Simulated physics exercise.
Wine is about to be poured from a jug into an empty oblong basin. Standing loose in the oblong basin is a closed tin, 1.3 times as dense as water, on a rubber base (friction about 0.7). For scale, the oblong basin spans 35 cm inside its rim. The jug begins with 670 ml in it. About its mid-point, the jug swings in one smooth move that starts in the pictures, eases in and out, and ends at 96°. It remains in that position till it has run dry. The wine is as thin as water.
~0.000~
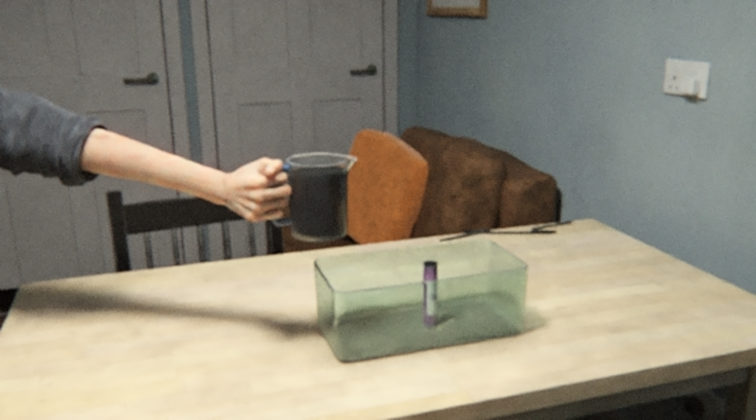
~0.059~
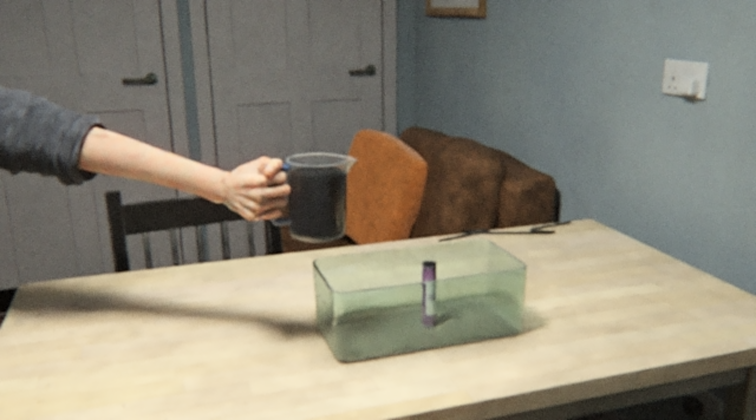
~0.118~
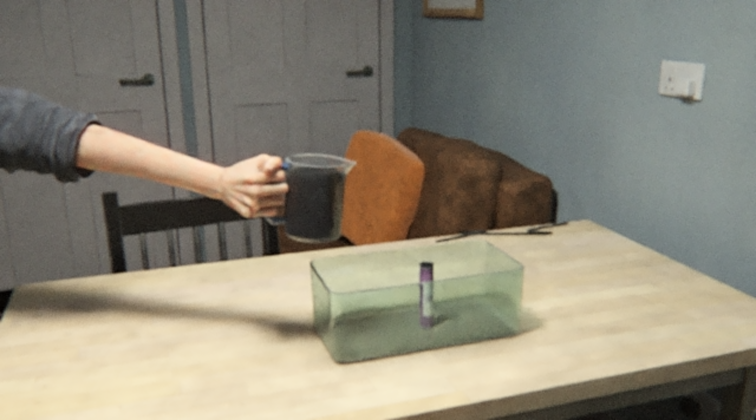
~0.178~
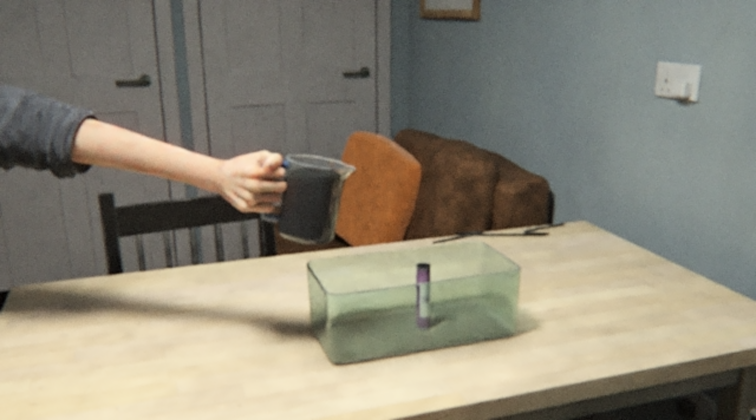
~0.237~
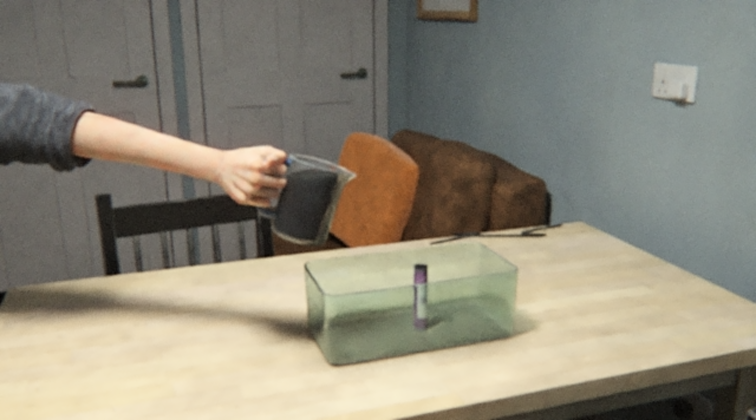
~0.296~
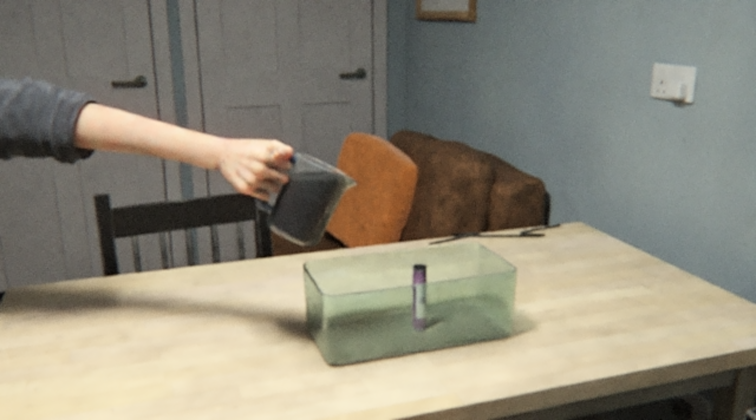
A hand holding a jug of dark liquid above a table, gradually tilting it rightward near a clear green basin containing a small upright tube.
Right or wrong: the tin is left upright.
Right.
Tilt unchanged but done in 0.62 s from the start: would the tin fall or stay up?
In that case the tin stays vertical.
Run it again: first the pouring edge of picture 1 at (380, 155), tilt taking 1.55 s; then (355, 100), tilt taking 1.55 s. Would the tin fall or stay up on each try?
In the first try it comes down; in the second it comes down.
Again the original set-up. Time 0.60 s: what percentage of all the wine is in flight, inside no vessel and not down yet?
About 18 per cent.
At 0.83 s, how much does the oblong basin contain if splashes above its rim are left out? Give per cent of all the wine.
About 52 %.
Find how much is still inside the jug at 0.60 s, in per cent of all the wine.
Some 72 % of it is still there.
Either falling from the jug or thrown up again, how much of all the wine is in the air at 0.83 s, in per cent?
Something like 20 per cent of the total.
After 0.60 s the tilt is 80° and 72 per cent is still to pour; the tin stands where it began.
After 0.83 s the tilt is 96° and 30 per cent is still to pour; the tin stands where it began.
After 1.06 s the tilt is 96° and 9 per cent is still to pour; the tin stands where it began.
After 1.32 s the tilt is 96° and 2 per cent is still to pour; the tin stands where it began.
In the end the tin stands where it began.
